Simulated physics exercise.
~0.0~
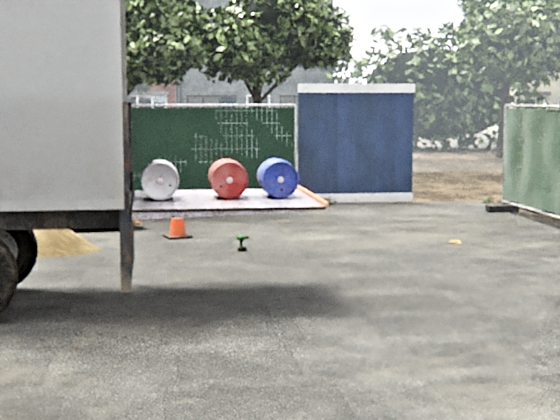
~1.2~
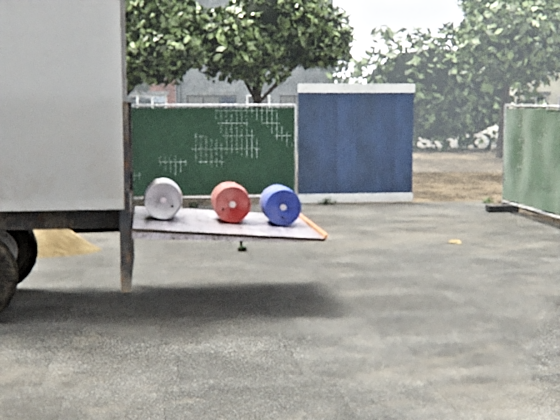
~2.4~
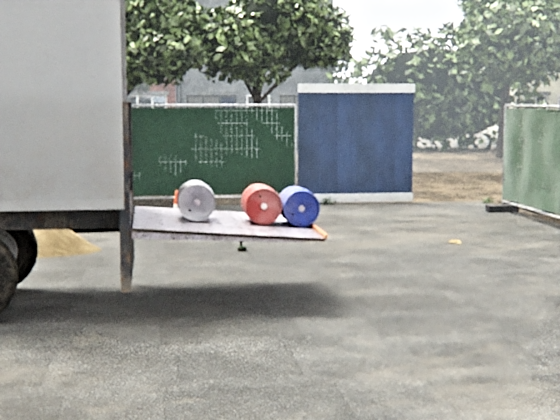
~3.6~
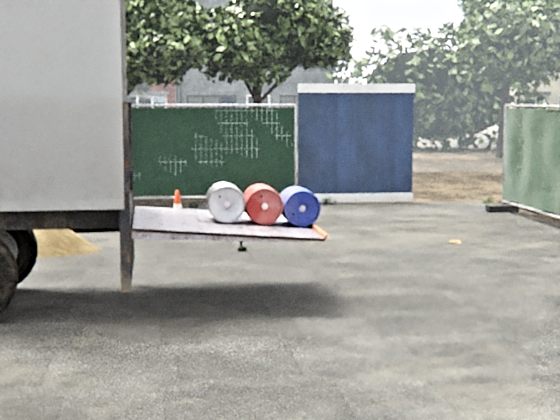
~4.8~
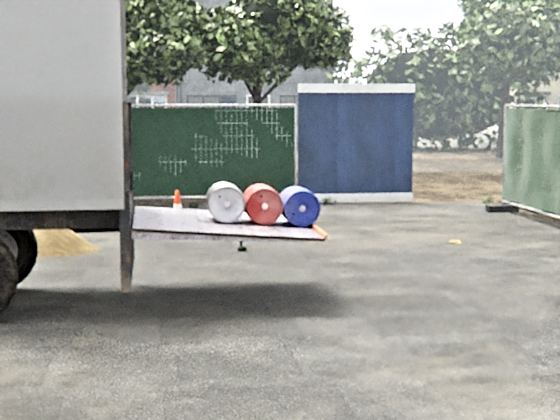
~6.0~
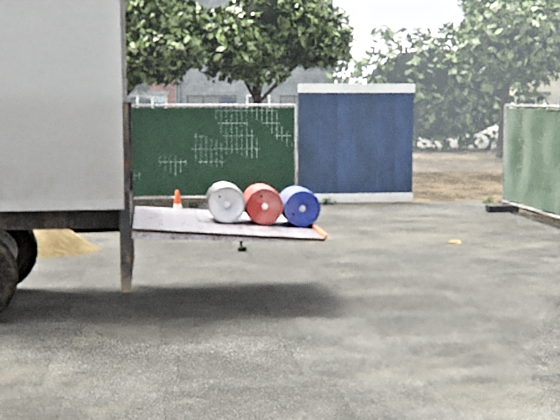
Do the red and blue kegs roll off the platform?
No, both stay on the platform. The blue keg comes to rest by the stop at the right edge, and the red one is held back behind it.
A lorry's tail platform tilts right, and three kegs roll along it, bunching at the edge.
